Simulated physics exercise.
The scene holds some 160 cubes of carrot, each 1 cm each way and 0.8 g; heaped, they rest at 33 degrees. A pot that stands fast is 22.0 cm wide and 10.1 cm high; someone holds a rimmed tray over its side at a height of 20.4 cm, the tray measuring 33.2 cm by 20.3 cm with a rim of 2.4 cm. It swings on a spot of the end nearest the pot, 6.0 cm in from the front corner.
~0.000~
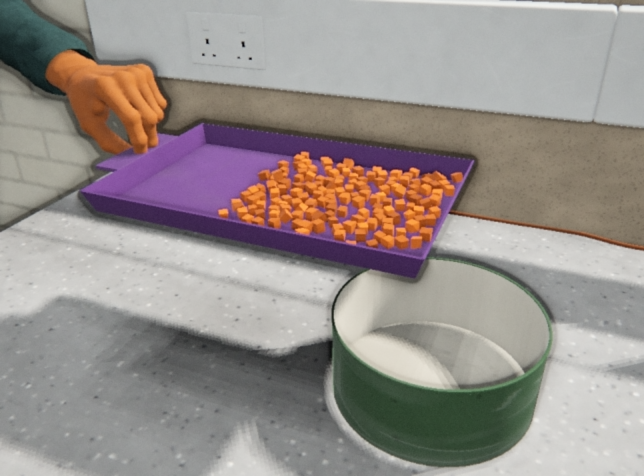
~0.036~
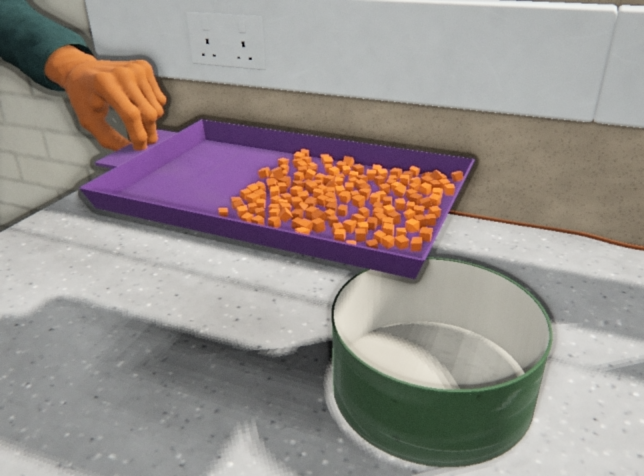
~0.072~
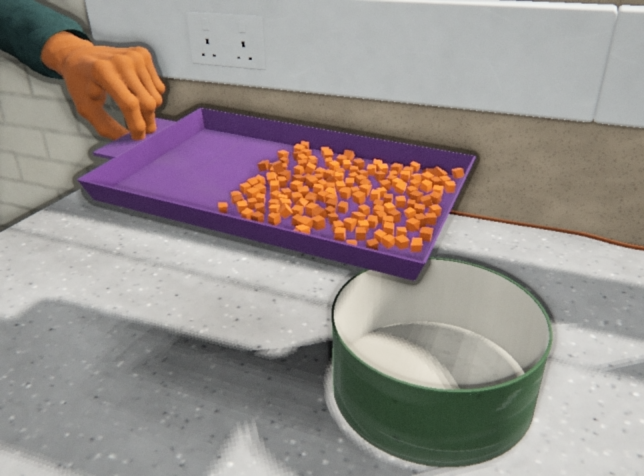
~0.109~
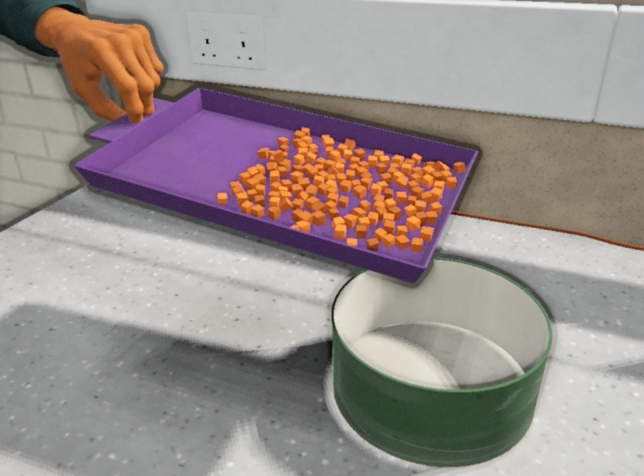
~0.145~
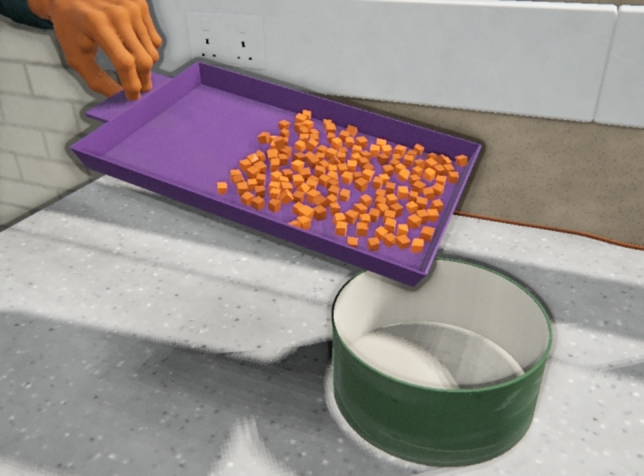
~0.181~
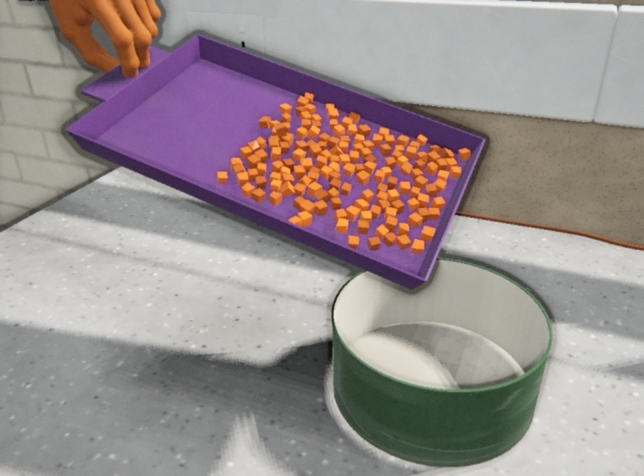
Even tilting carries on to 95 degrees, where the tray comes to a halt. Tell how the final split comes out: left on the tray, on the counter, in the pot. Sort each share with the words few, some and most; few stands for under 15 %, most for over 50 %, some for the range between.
The shares come out as follows. Left on the tray: Few. Counter: Most. Pot: Some.
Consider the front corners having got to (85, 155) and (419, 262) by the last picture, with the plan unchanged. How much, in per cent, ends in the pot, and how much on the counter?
That works out as pot 45 and counter 55.
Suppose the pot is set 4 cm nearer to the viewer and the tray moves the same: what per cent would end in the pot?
Around 80 per cent.
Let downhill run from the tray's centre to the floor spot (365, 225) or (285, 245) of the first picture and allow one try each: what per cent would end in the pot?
Some 55 and 30 per cent.
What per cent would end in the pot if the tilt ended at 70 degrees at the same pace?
About 15 in a hundred would end up in the pot.
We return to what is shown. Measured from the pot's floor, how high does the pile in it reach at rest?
Some 1.0 cm.
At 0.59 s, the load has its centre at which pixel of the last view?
At about (416, 259).
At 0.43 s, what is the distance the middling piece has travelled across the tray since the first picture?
I'd say close to 3 centimetres.
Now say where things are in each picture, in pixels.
The first frame shows tray tilt 0 degrees, front corners at (92, 189) and (417, 252); middle of the pieces at (345, 198); pot at (439, 314).
The second frame shows tray tilt 1 degrees, front corners at (91, 186) and (417, 253); middle of the pieces at (345, 197).
The third frame shows tray tilt 3 degrees, front corners at (89, 178) and (417, 256), lowest corner right front; middle of the pieces at (345, 193).
The fourth frame shows tray tilt 8 degrees, front corners at (86, 163) and (418, 260), lowest corner right front; middle of the pieces at (346, 186).
The fifth frame shows tray tilt 13 degrees, front corners at (83, 146) and (419, 265), lowest corner right front; middle of the pieces at (347, 178).
The sixth frame shows tray tilt 19 degrees, front corners at (79, 128) and (420, 270), lowest corner right front; middle of the pieces at (349, 170); pot at (439, 314). Its pace works out near 155 degrees a second.
Then, at 0.43 s, tilt 58 degrees; the tray holds 100 %, the pot 0 %.
Then, at 0.59 s, tilt 83 degrees; the tray holds 90 %, the pot 0 %.
After 0.88 s, tilt 95 degrees; the tray holds 0 %, the pot 30 %.
In the end, at 2.1 s, tray 0 %, counter 70 %, pot 30 %.
